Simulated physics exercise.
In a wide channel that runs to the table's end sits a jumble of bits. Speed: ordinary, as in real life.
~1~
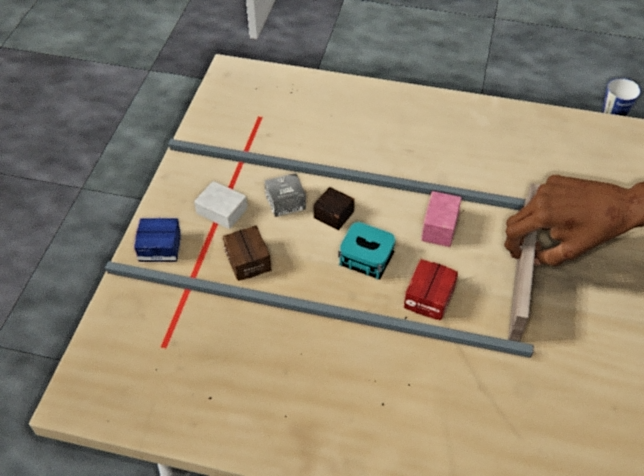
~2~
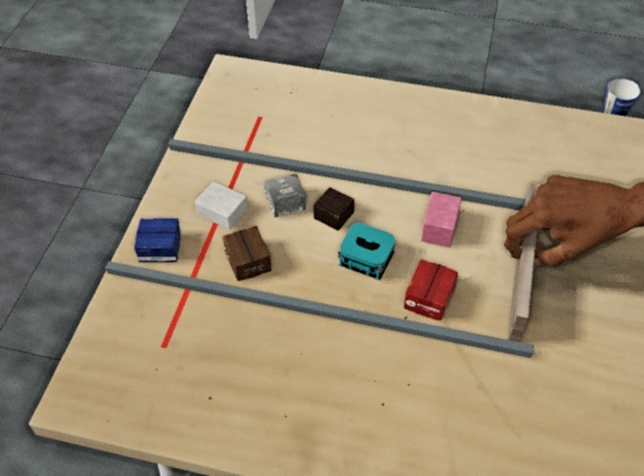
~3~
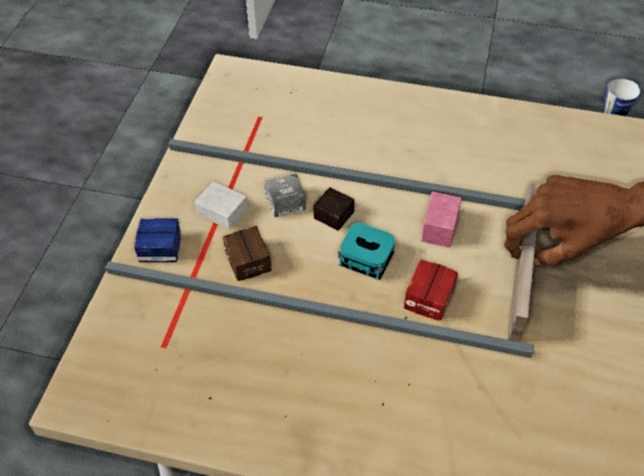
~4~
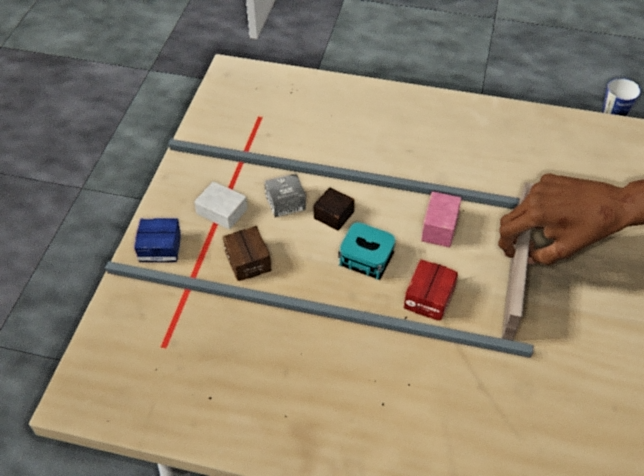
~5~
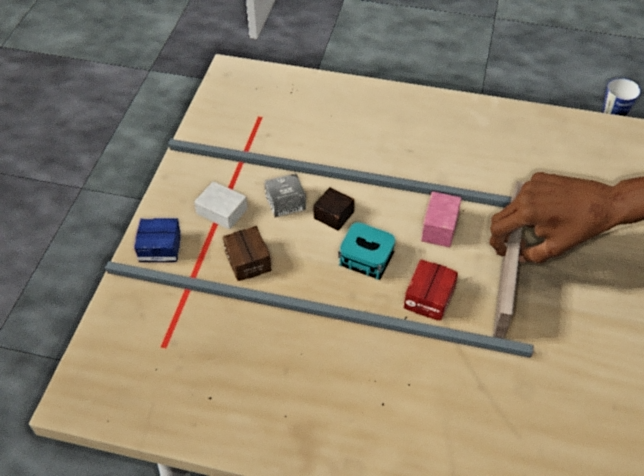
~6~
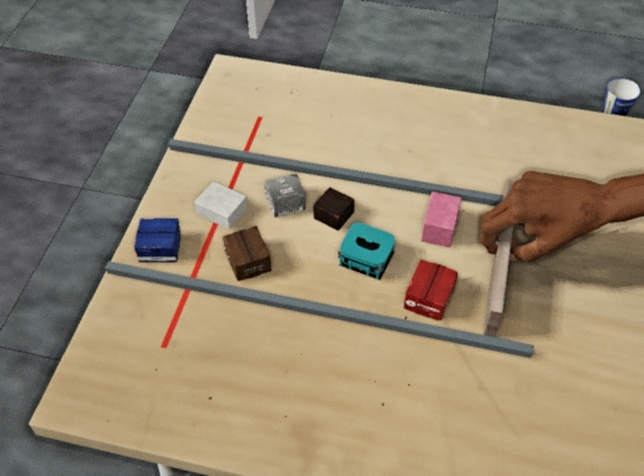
A hand held a board upright at the right of a channel of small colored boxes and blocks on a wooden table, then slid it slightly left, while the boxes all stayed still.
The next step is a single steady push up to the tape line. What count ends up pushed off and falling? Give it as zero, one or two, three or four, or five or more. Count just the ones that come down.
The count that falls is one or two.
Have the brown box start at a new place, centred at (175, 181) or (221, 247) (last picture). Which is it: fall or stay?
In order, the object goes off, then stays where it is.
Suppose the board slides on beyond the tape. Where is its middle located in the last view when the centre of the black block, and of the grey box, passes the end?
Near (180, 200) in the first case, near (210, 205) in the other.
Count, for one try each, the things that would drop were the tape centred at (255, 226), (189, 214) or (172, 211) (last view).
The counts come to 0, then 4, then 5.
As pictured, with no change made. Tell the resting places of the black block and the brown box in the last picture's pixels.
Approximately (188, 176) for one, approximately (144, 231) for the other.
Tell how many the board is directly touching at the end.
Result: 2 in all.
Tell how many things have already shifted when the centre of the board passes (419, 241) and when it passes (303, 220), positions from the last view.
First 3 and then 7.
Soon after, none off yet; blue box at rest near (158, 240); white block at rest near (221, 205); brown box at rest near (247, 254).
In the end, the number that fall off is one or two; gone, blue box.
